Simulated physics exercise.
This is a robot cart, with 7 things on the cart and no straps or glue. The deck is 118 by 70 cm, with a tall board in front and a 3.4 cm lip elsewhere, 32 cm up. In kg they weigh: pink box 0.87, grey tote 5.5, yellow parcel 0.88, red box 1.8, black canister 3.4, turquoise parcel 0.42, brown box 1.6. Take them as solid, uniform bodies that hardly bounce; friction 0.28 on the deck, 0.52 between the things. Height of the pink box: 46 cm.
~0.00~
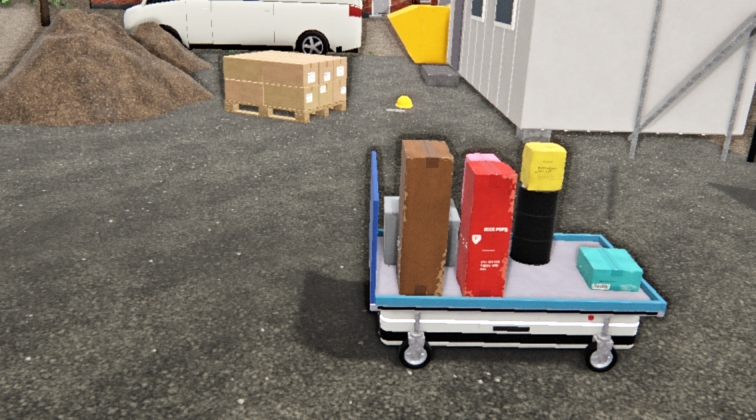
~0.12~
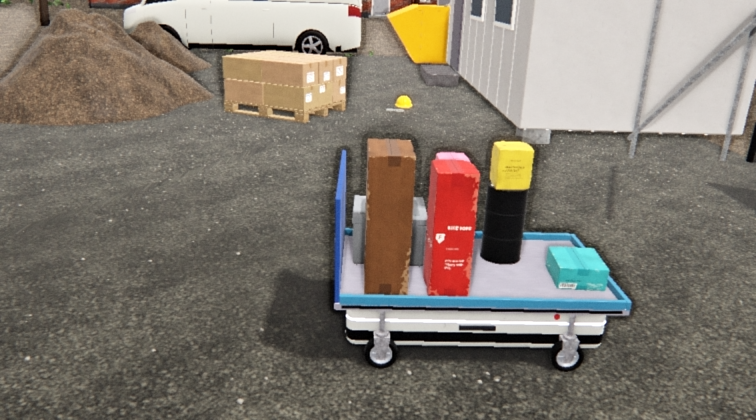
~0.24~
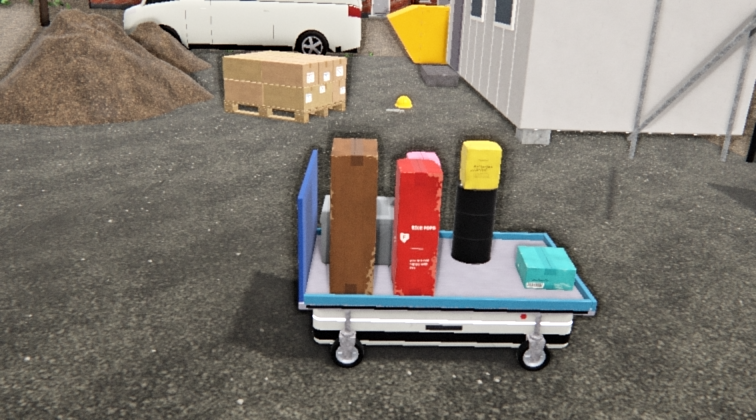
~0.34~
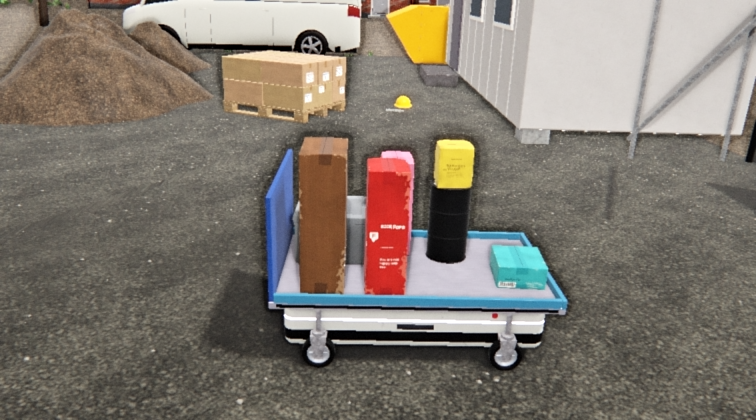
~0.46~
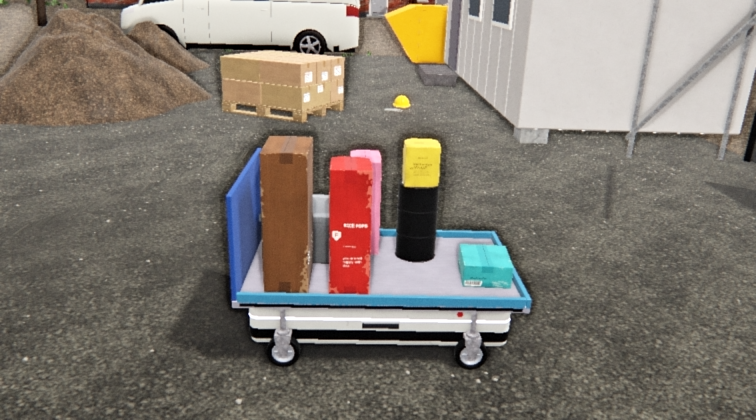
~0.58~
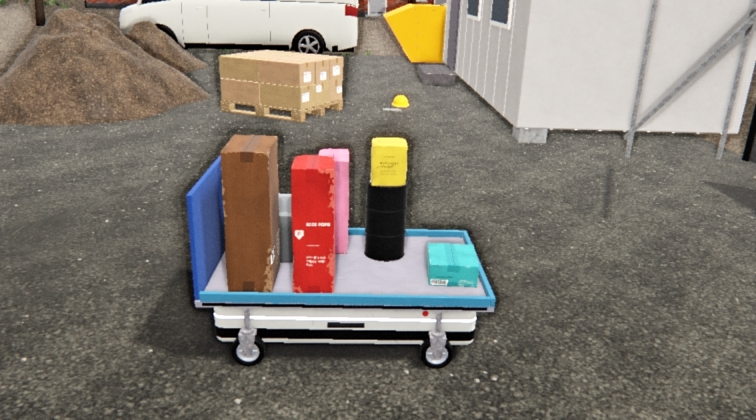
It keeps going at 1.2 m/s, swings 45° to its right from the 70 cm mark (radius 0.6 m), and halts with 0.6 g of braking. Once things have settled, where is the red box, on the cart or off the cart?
The red box gets thrown off.
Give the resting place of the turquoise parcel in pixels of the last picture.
Around (253, 224).
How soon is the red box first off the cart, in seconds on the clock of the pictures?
At about 1.0 s.
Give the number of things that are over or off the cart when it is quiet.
In all, 1.
Around 0.88 s, cart has run 106 cm, turned 20°; red box at 10° to upright near (225, 207); pink box shifted 10 cm; brown box shifted 6 cm.
Around 1.18 s, cart has run 142 cm, turned 45°; red box now off the cart; pink box shifted 19 cm; brown box shifted 5 cm.
Around 1.38 s, cart has run 159 cm, turned 45°; pink box shifted 20 cm; brown box shifted 12 cm; grey tote shifted 7 cm.
Around 1.58 s, cart has run 159 cm, turned 45°, stopped; pink box shifted 22 cm; yellow parcel shifted 14 cm; black canister shifted 14 cm.
Finally (2.0 s), off the cart, red box; not toppled but over 10 cm from the start, pink box, yellow parcel, black canister, turquoise parcel and brown box; the last one still in place (within 10 cm). In the last view, red box near (24, 237).
